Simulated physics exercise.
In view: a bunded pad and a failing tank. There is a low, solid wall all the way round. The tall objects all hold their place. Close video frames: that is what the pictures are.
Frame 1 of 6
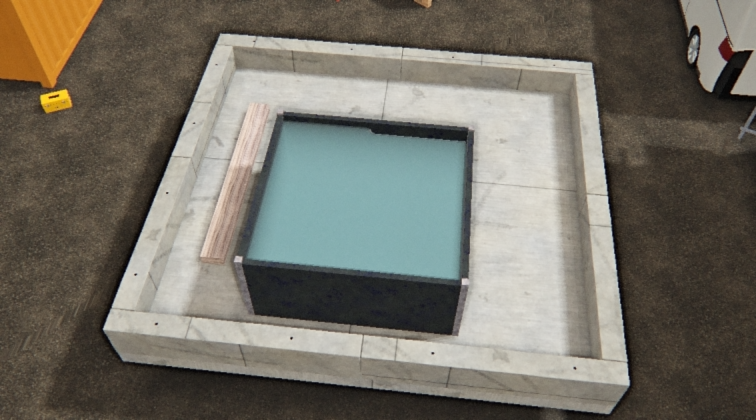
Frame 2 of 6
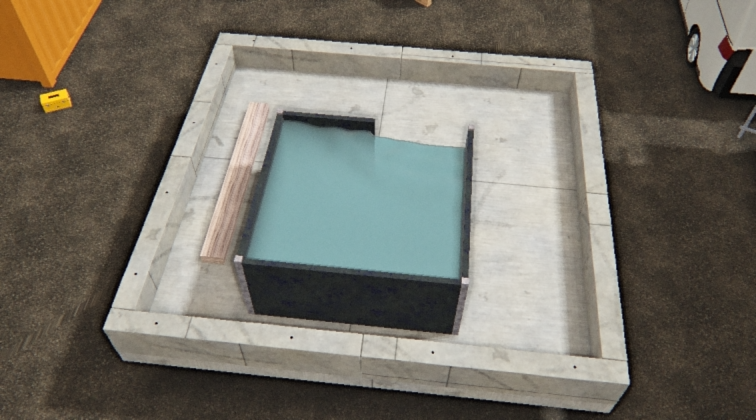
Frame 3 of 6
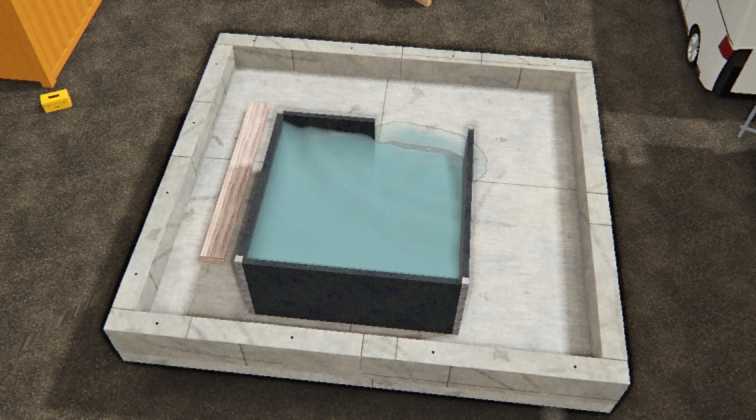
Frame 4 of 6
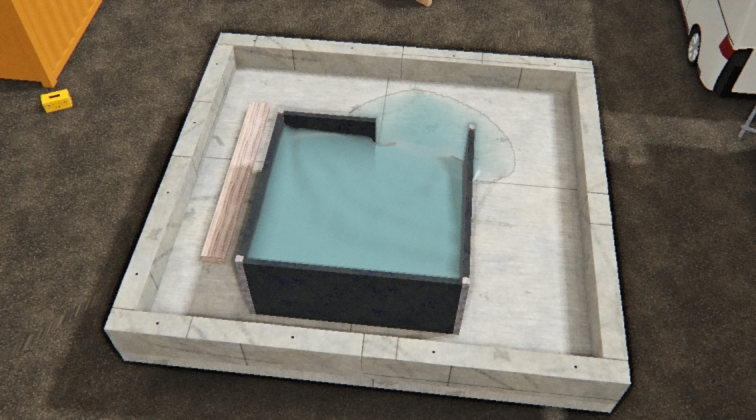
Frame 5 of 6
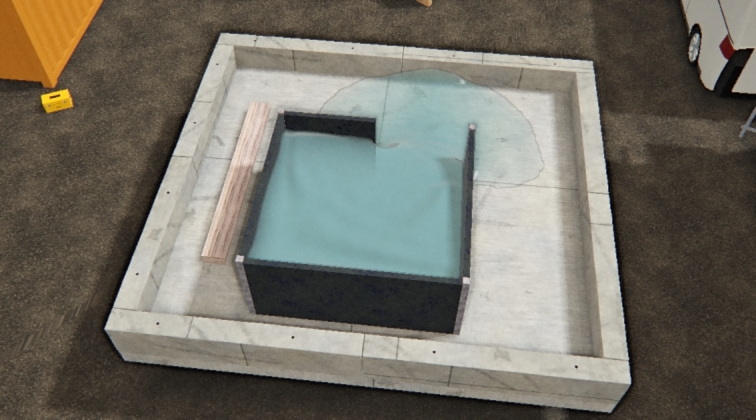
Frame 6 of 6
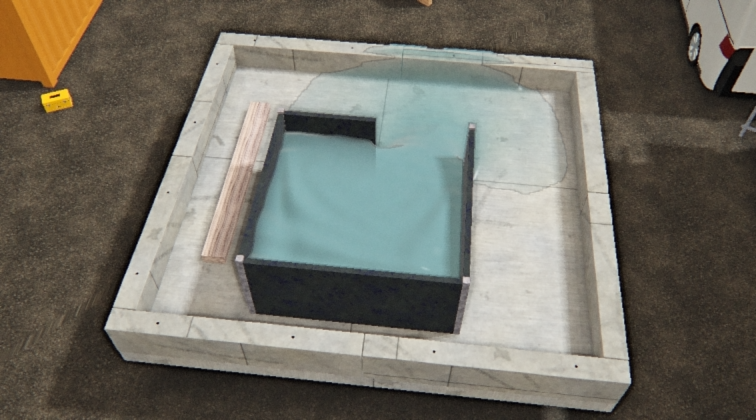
An open dark tank loses part of its far wall and water spreads across the pad.
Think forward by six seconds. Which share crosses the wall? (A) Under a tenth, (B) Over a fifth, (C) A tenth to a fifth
Option A: Under a tenth.
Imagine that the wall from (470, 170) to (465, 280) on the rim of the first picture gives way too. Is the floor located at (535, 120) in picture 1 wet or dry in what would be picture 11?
There: Covered.
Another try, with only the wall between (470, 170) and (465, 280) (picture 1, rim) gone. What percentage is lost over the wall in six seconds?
Some 14 in a hundred.
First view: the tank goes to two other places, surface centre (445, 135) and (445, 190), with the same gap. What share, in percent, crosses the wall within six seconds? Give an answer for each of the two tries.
The first try gives 18 per cent and the second 10 per cent.
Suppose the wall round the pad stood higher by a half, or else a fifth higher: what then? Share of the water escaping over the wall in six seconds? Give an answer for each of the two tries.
First try 0 per cent, second try 2 per cent.
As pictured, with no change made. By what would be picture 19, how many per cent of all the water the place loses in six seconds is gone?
Roughly 90 percent of it.
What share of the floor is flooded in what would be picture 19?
My guess is around 75 in a hundred.
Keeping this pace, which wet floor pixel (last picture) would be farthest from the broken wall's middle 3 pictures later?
Roughly (251, 71).
A moment on, water covers 40 % of the floor; the low wall has let 0 % over.
Next, water covers 40 % of the floor; the low wall has let 2 % over.
Then, water covers 60 % of the floor; the low wall has let 6 % over.
Later, water covers 80 % of the floor; the low wall has let 7 % over.
In the end, water covers 80 % of the floor; the low wall has let 7 % over.
